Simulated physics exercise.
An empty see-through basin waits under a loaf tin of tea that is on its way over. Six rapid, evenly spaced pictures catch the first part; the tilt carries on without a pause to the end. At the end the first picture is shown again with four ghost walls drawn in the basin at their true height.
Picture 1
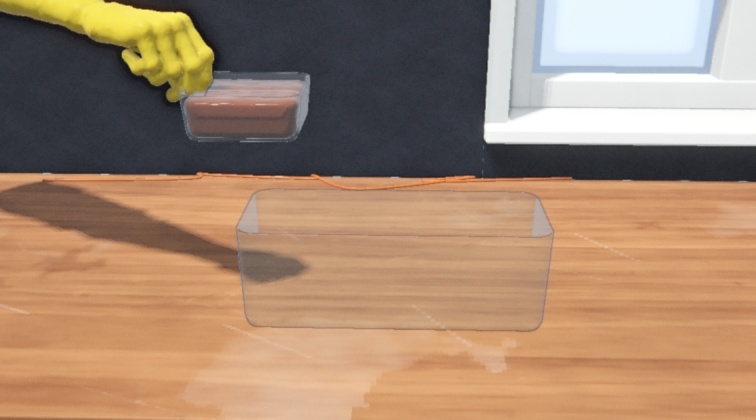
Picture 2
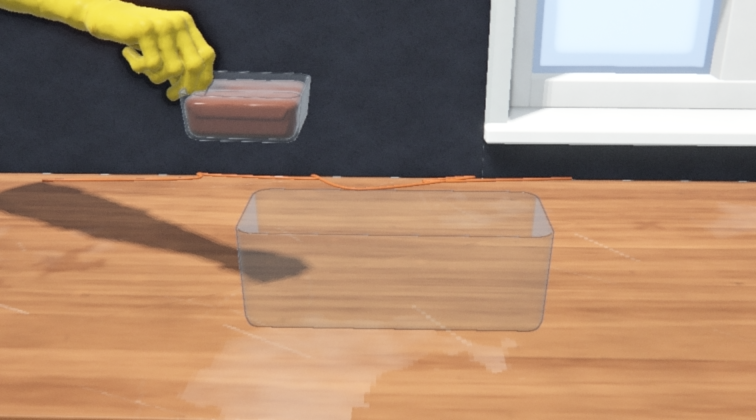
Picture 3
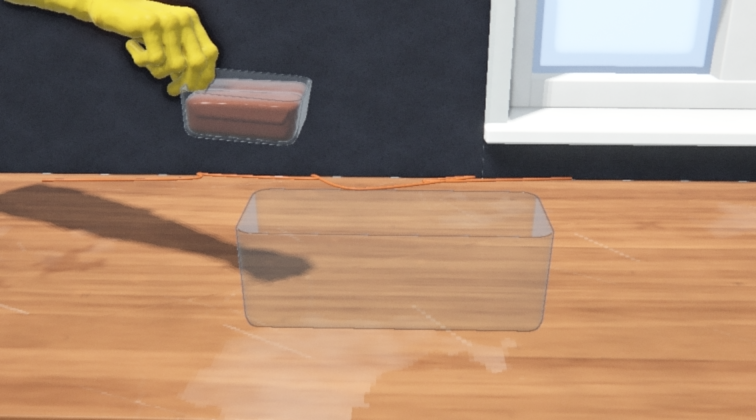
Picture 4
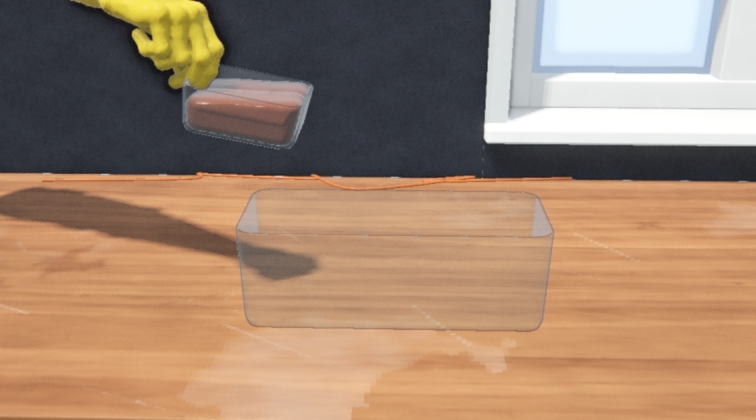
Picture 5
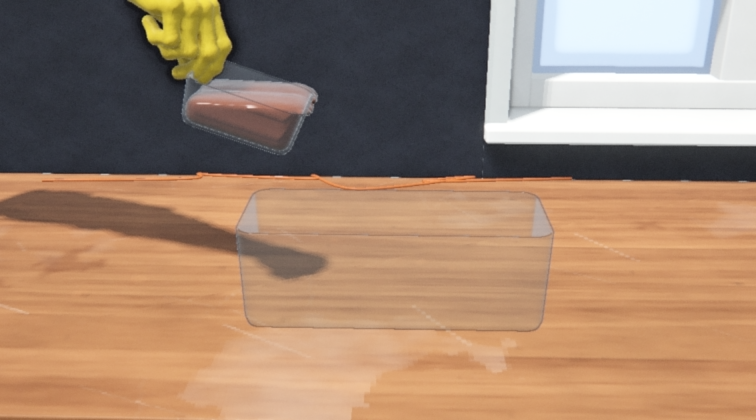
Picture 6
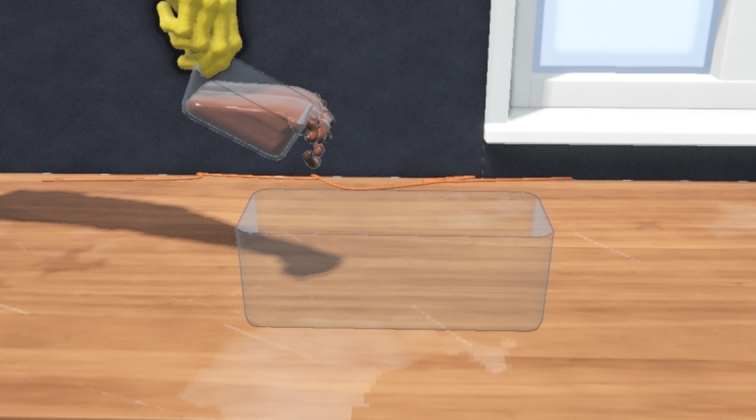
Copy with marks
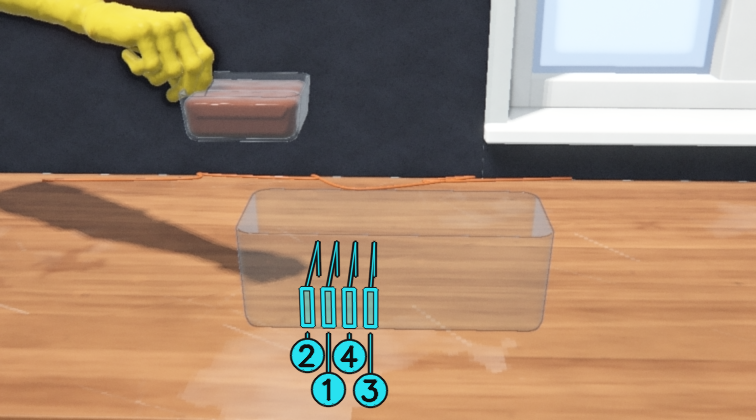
A yellow-gloved hand tilts a clear container rightward, and brown liquid pours over its lip.
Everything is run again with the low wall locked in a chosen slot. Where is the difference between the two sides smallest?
Choose 3.
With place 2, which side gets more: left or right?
The right one.
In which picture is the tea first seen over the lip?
In picture 5.
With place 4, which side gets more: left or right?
The right side.
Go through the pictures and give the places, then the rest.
Upright, lip at (303, 84); basin from (246, 322) to (542, 327); nothing has left yet.
Upright, lip at (303, 85); nothing has left yet.
Tipped about 5°, lip at (305, 89); nothing has left yet.
Tipped about 11°, lip at (306, 95); nothing has left yet.
Tipped about 19°, lip at (308, 103); tea is over the lip, down to (308, 103).
Tipped about 28°, lip at (308, 112); tea is over the lip, down to (317, 158).
On the marked copy, 1 at (328, 333); 2 at (307, 333); 3 at (370, 334); 4 at (349, 334).
With 1, about 21 % ends left of the wall and 76 % right of it.
With 2, about 14 % ends left of the wall and 83 % right of it.
With 3, about 55 % ends left of the wall and 42 % right of it; 3 % is lost outside.
With 4, about 30 % ends left of the wall and 68 % right of it.
